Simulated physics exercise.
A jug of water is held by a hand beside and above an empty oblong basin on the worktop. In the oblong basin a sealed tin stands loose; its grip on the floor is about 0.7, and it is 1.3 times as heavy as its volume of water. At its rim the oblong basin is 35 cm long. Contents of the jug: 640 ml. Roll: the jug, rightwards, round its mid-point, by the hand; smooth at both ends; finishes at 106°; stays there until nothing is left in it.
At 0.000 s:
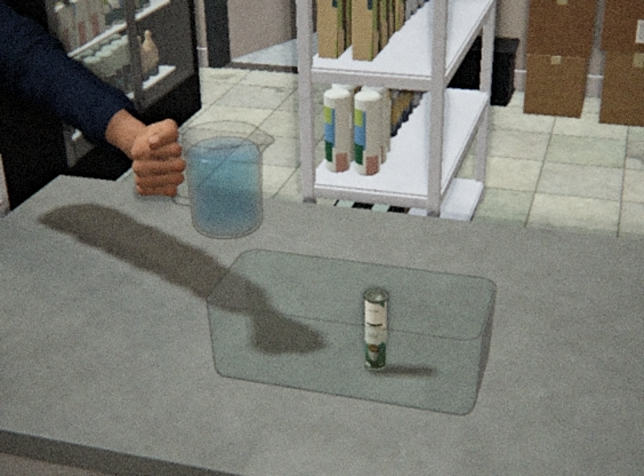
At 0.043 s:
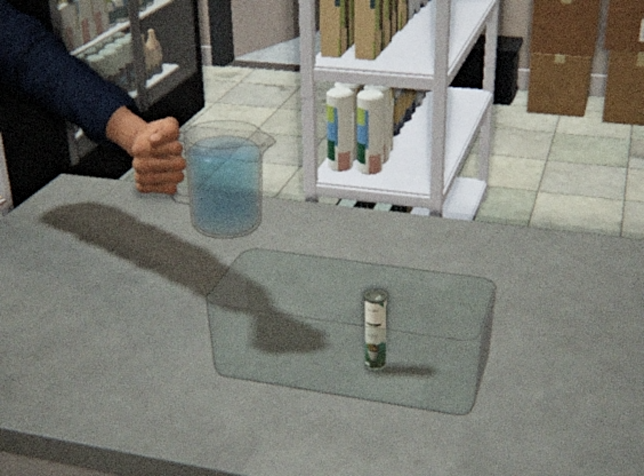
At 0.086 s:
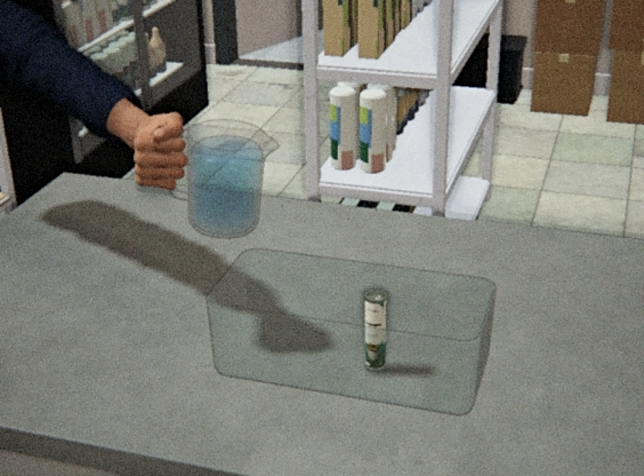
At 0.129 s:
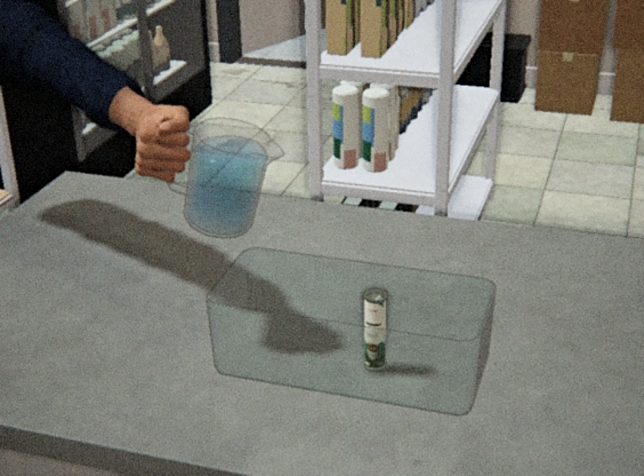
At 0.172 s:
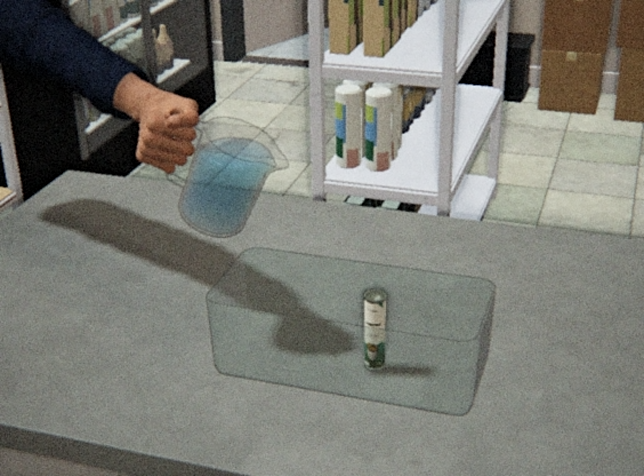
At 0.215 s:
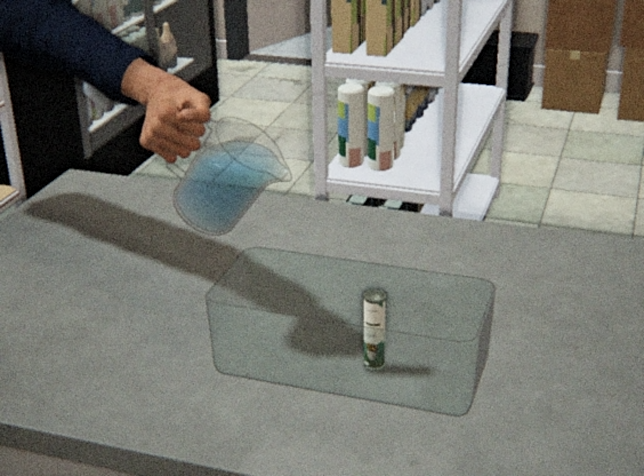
On a grey worktop, a hand steadily tilts a jug of blue water rightward.
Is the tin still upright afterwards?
It's going to keep its balance.
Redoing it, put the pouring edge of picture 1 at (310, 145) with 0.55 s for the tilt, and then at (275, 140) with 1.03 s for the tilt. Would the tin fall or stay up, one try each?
Run one: It tumbles. Run two: It does not tip.
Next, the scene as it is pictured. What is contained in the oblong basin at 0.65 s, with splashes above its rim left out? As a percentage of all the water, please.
It works out near 66 per cent.
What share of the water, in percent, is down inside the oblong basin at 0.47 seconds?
About 18%.
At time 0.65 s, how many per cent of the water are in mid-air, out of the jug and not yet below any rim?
18 in a hundred, give or take.
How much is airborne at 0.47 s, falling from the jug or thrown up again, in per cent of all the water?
Near 24 in a hundred.
After 0.47 s the tilt is 100° and 57 per cent is still to pour; the tin stands where it began.
After 0.65 s the tilt is 106° and 16 per cent is still to pour; the tin stands where it began.
After 0.84 s the tilt is 106° and 3 per cent is still to pour; the tin stands where it began.
After 1.05 s the tilt is 106° and 0 per cent is still to pour; the tin stands where it began.
In the end the tin stands where it began.
